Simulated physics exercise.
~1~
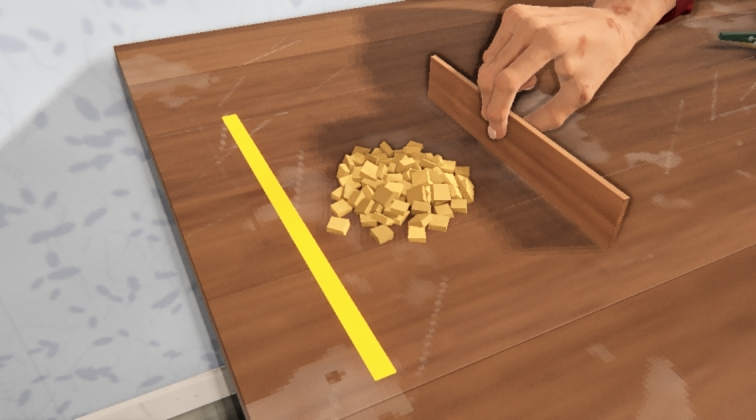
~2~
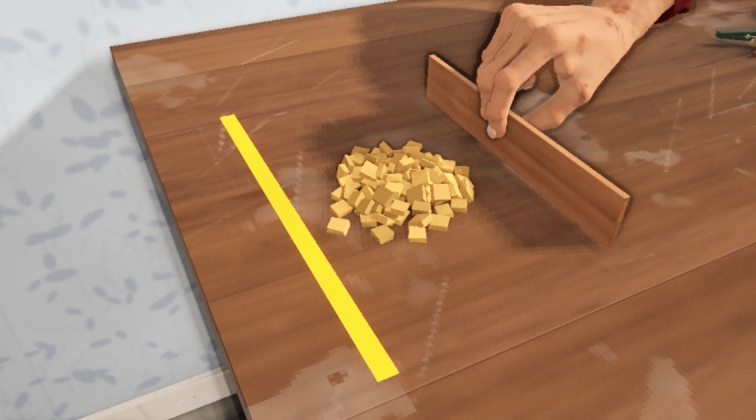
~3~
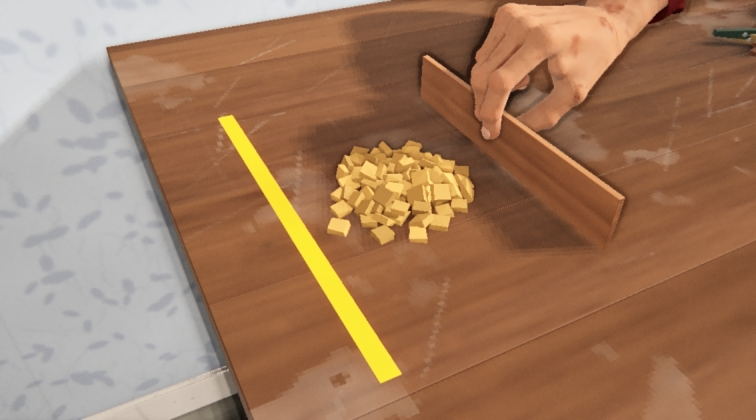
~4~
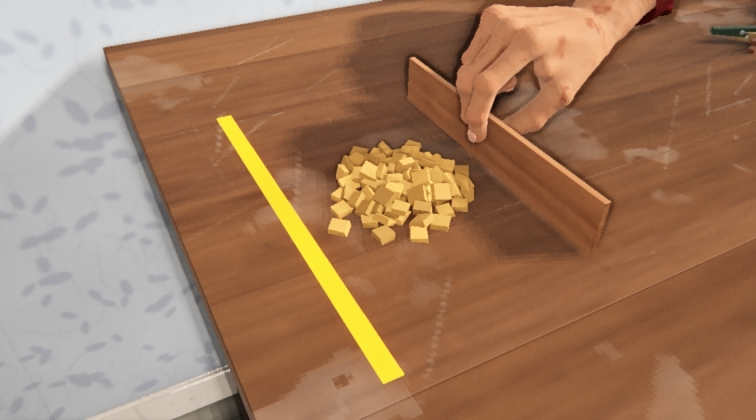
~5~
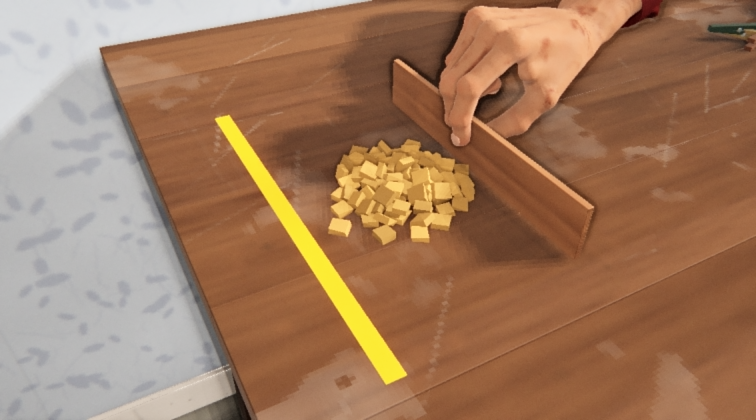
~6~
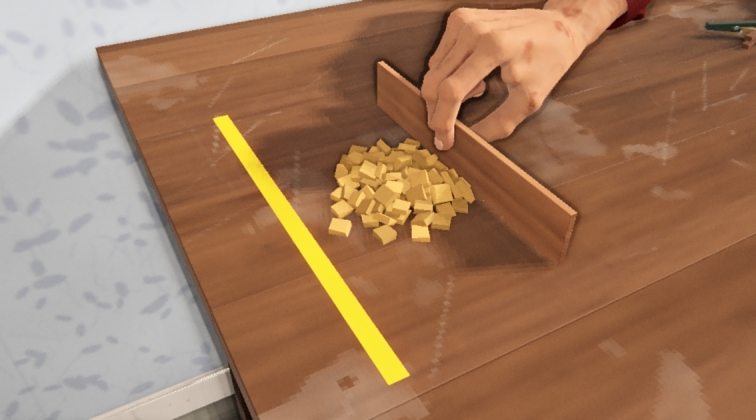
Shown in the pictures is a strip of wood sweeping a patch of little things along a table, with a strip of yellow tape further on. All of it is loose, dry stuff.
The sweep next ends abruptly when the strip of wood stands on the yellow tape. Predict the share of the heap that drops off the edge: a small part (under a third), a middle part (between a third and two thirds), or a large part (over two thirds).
A small part, under a third.
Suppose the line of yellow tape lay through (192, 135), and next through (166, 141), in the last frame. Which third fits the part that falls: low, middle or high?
Try 1 - one to two thirds; try 2 - more than two thirds.
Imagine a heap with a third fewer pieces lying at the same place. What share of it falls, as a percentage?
Roughly 0 per cent.
Soon after the last picture, strip of wood still moving, near (371, 149); heap all on the table, its front near (269, 232).
A little later, strip of wood stopped at the yellow tape; heap a small part over the edge.
At rest, strip of wood stopped at the yellow tape; heap a small part over the edge.
